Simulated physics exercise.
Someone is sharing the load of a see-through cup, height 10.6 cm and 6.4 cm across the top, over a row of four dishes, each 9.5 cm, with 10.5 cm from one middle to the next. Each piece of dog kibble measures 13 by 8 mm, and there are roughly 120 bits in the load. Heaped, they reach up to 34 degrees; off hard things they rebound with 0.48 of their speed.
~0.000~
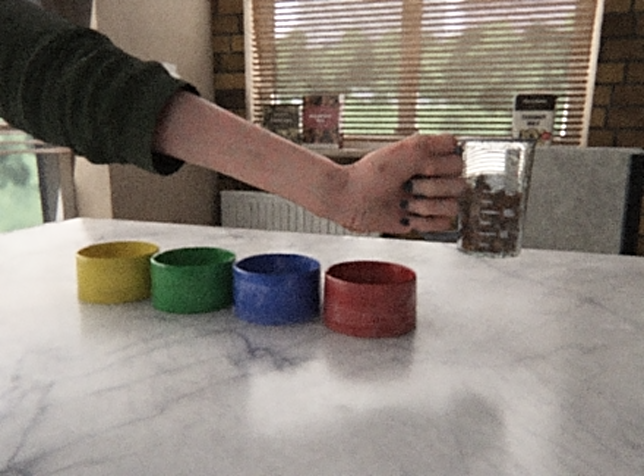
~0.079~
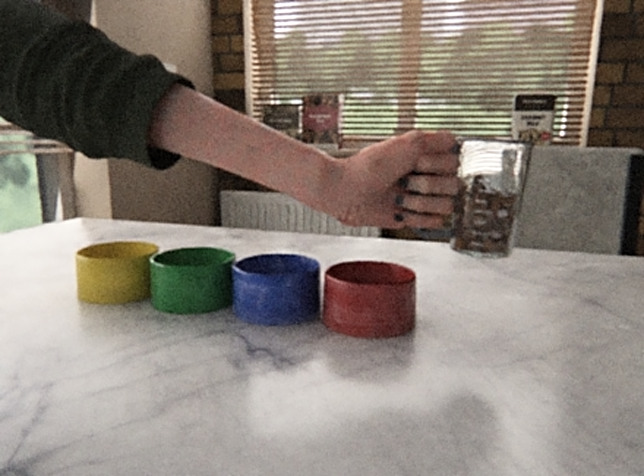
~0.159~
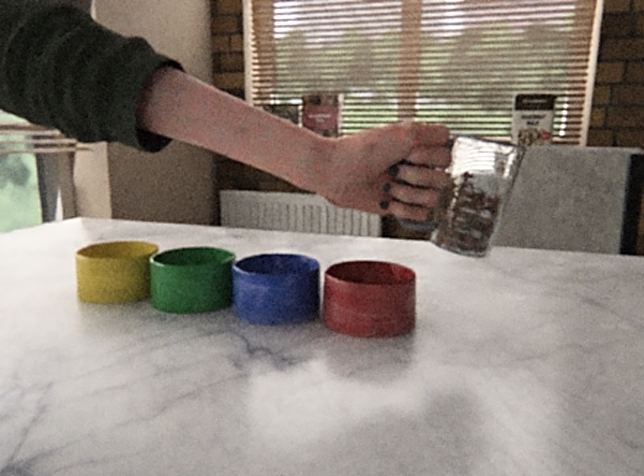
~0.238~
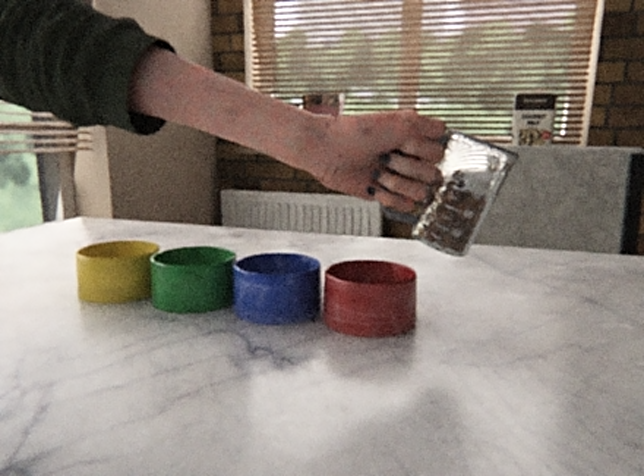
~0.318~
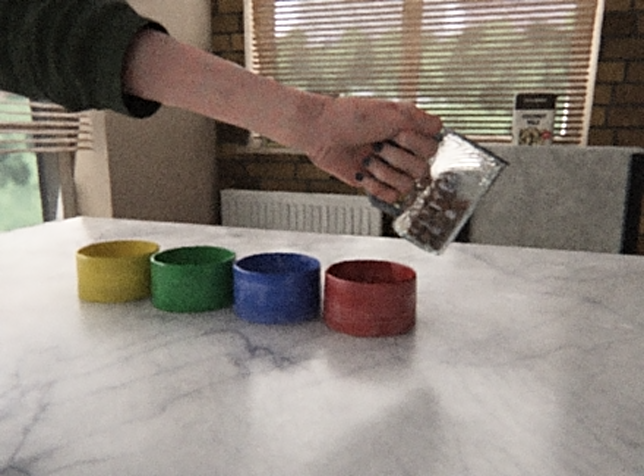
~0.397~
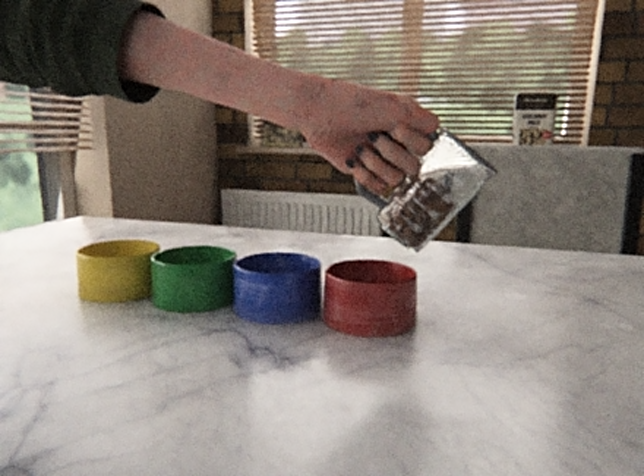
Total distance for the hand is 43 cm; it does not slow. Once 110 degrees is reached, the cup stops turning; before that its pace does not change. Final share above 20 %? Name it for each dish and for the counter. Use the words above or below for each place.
Red: Above; blue: Above; green: Below; yellow: Below; counter: Below.
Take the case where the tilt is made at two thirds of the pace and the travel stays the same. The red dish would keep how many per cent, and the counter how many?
Red 0; counter 10.
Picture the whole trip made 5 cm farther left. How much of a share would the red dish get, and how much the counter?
The red dish would get 0 and the counter 10.
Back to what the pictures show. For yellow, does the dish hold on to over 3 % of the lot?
Yellow: False.
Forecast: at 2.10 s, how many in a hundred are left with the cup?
Roughly 30 %.
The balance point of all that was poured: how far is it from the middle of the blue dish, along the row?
Roughly 2 cm away, on the larger-x side.
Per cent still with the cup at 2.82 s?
About 20 percent of the load.
Then, at 1.42 s, tilt 110 degrees; cup holds 65 %, red 30 %, blue 5 %.
After 2.10 s, tilt 110 degrees; cup holds 30 %, red 30 %, blue 30 %, green 5 %.
After 2.82 s, tilt 110 degrees; cup holds 20 %, red 30 %, blue 30 %, green 10 %.
At rest (3.1 s), red 30 %, blue 30 %, green 10 %, yellow 0 %, counter 10 %, cup 20 %.
